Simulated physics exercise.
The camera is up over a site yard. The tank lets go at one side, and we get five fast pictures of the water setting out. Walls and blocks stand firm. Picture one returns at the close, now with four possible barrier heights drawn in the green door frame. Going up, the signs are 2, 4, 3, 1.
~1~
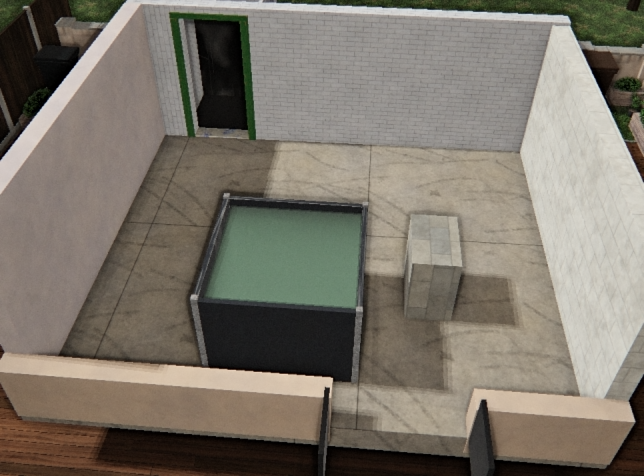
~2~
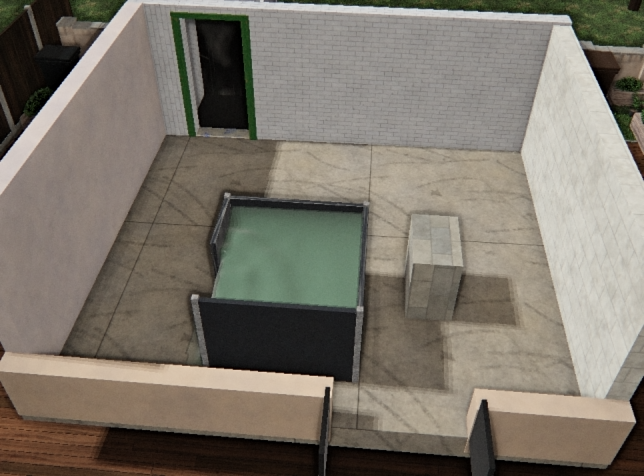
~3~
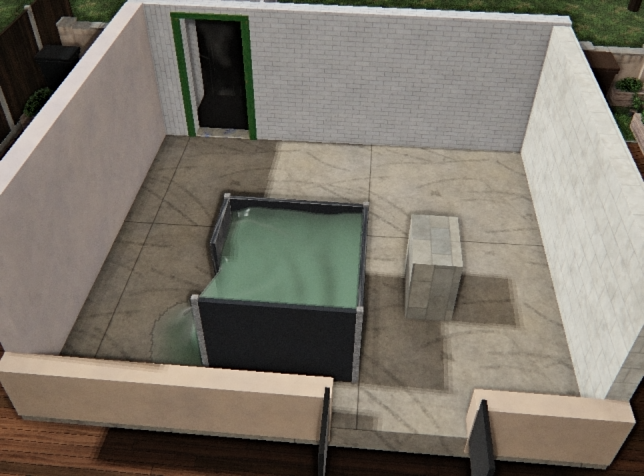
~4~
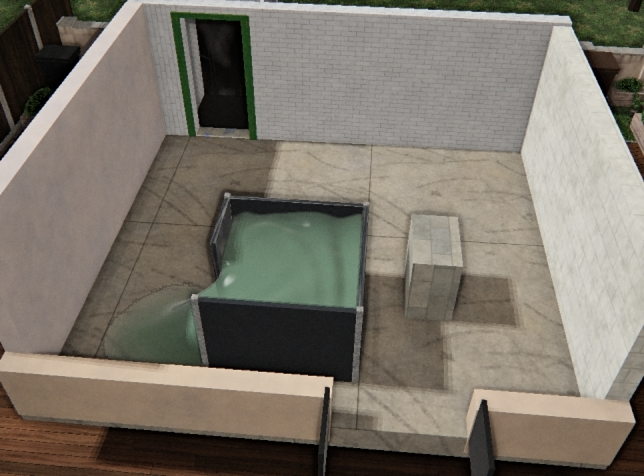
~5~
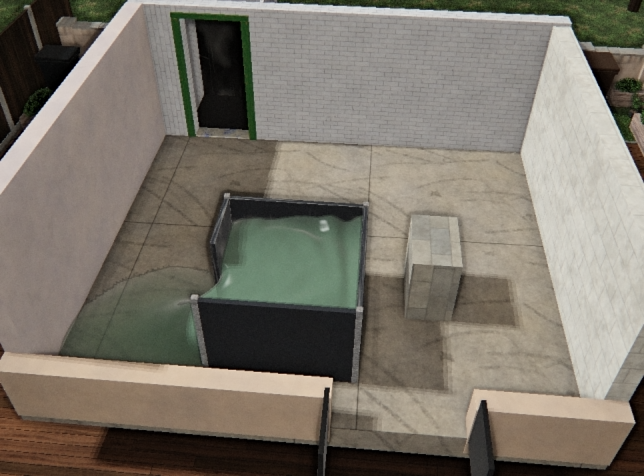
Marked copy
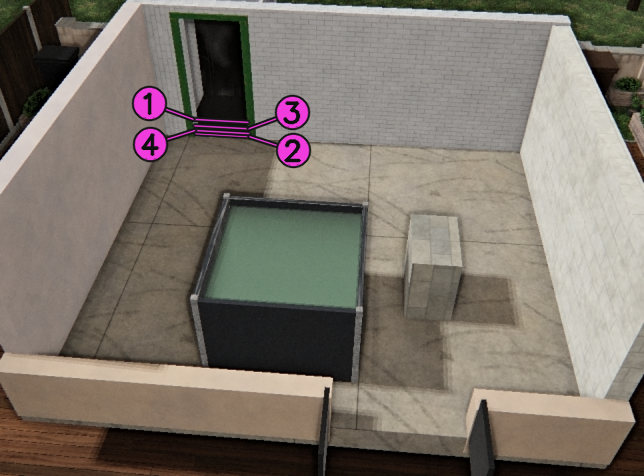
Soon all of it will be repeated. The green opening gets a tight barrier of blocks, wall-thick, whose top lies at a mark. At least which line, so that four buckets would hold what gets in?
The limit is 1.
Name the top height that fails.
Height 3.
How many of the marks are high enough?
One of them.
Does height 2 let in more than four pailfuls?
Yes, that goes wrong.
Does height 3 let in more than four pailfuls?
Yes.
On the marked copy, 1 at (220, 120); 2 at (222, 135); 3 at (221, 127); 4 at (222, 132); from the bottom up 2, 4, 3, 1.
If 1 is chosen, a splash gets over, under a bucket.
If 2 is chosen, dozens of bucketfuls pour in.
If 3 is chosen, about 10 bucketfuls get in.
If 4 is chosen, dozens of bucketfuls pour in.
